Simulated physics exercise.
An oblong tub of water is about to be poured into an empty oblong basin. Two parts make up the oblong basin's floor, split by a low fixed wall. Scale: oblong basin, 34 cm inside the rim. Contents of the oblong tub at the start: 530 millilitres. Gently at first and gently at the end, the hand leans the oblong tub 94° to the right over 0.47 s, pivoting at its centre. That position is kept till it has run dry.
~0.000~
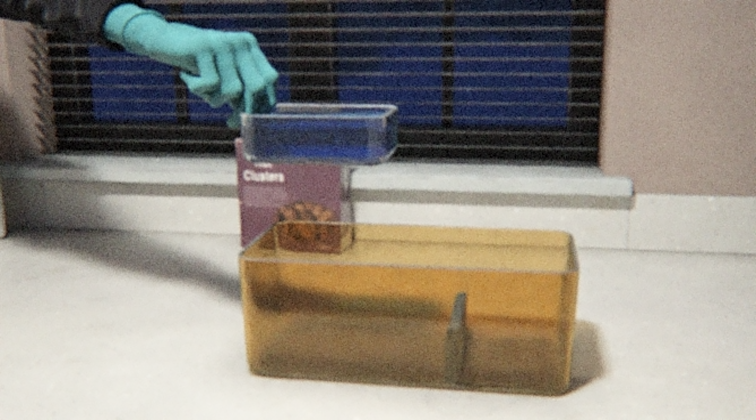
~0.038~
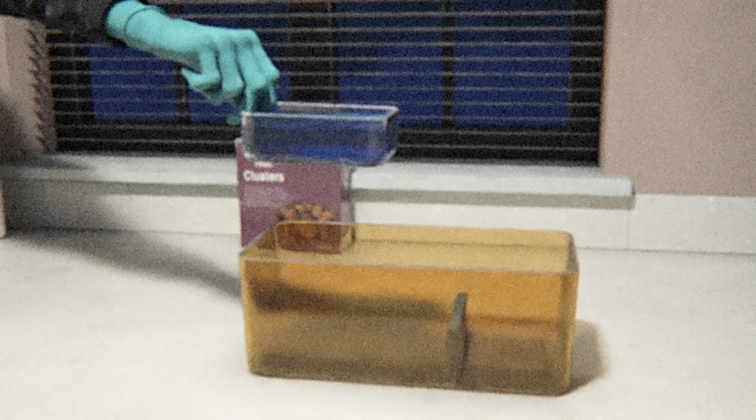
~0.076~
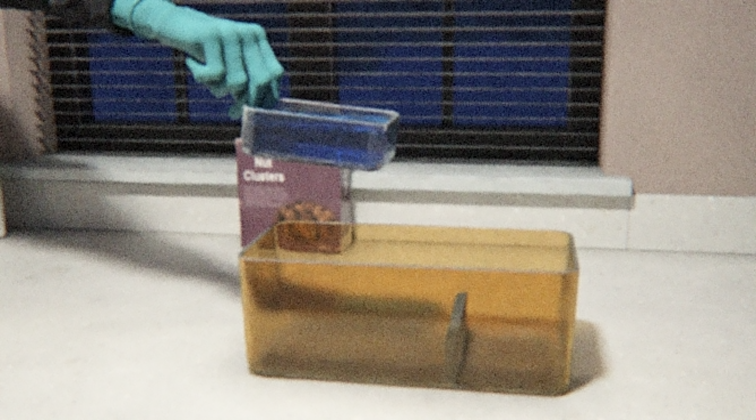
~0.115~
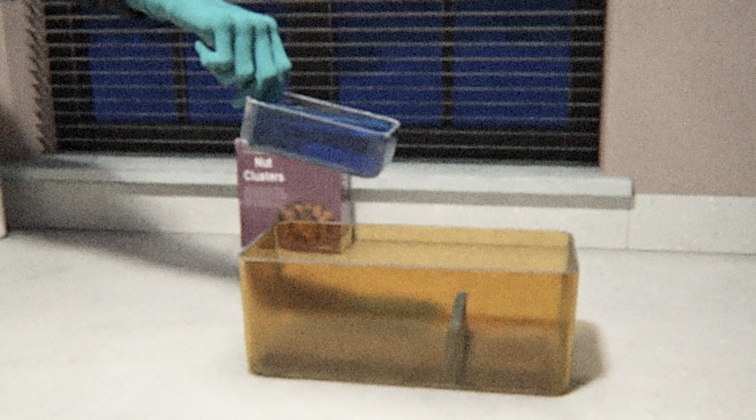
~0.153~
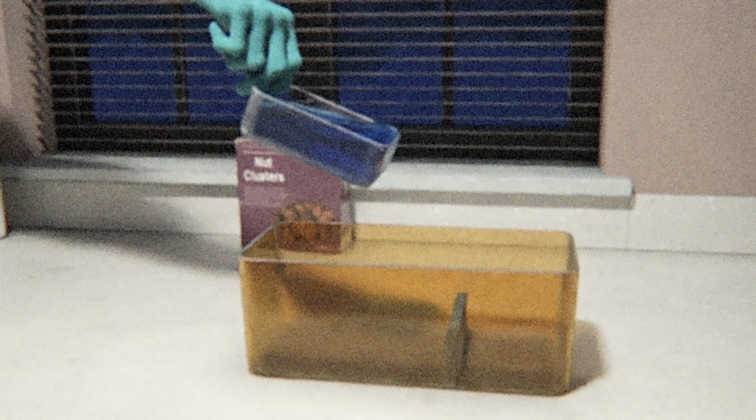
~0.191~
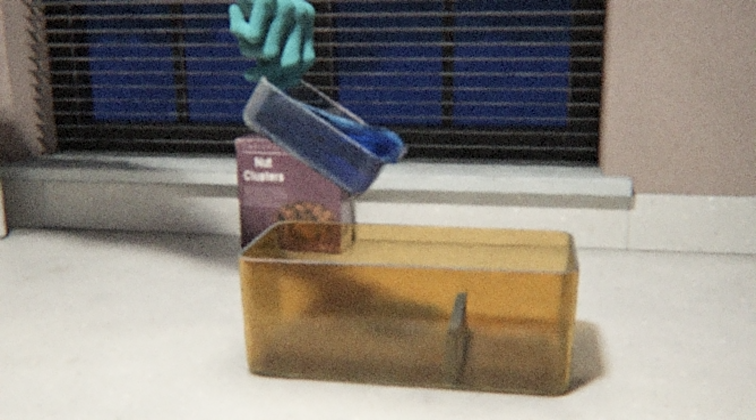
We see a teal-gloved hand above a small clear tub of blue liquid, held over an amber basin with a low upright divider; the tub leans steadily further to the right, and the liquid gathers at its lower right edge.
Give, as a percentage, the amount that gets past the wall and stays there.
Past the wall: About 13 %.
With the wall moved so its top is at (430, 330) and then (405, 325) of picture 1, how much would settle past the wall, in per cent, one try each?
It comes to 70 per cent, and then 75 per cent.
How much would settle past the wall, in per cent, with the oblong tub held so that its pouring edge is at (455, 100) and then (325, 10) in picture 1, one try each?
Some 75 and 5 per cent, in that order.
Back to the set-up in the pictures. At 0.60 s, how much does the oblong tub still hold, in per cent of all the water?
I'd say some 2 per cent remains.
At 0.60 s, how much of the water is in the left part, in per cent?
Left share: Approx. 84 %.
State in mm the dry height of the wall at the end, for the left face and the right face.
Measured: Left around 34 mm, right around 44 mm.
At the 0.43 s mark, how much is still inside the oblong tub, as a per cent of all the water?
Roughly 9 per cent.
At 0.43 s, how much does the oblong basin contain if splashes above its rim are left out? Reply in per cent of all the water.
The basin holds roughly 58 in a hundred parts at that moment.
By 0.43 s the tilt is 92° and 9 per cent is still to pour, 55 is left of the wall and 4 right of it.
By 0.60 s the tilt is 94° and 2 per cent is still to pour, 83 is left of the wall and 12 right of it.
By 0.77 s the tilt is 94° and 1 per cent is still to pour, 78 is left of the wall and 12 right of it.
By 0.97 s the tilt is 94° and 0 per cent is still to pour, 80 is left of the wall and 13 right of it.
At rest 81 per cent lies left of the wall, 13 right of it and 6 outside.
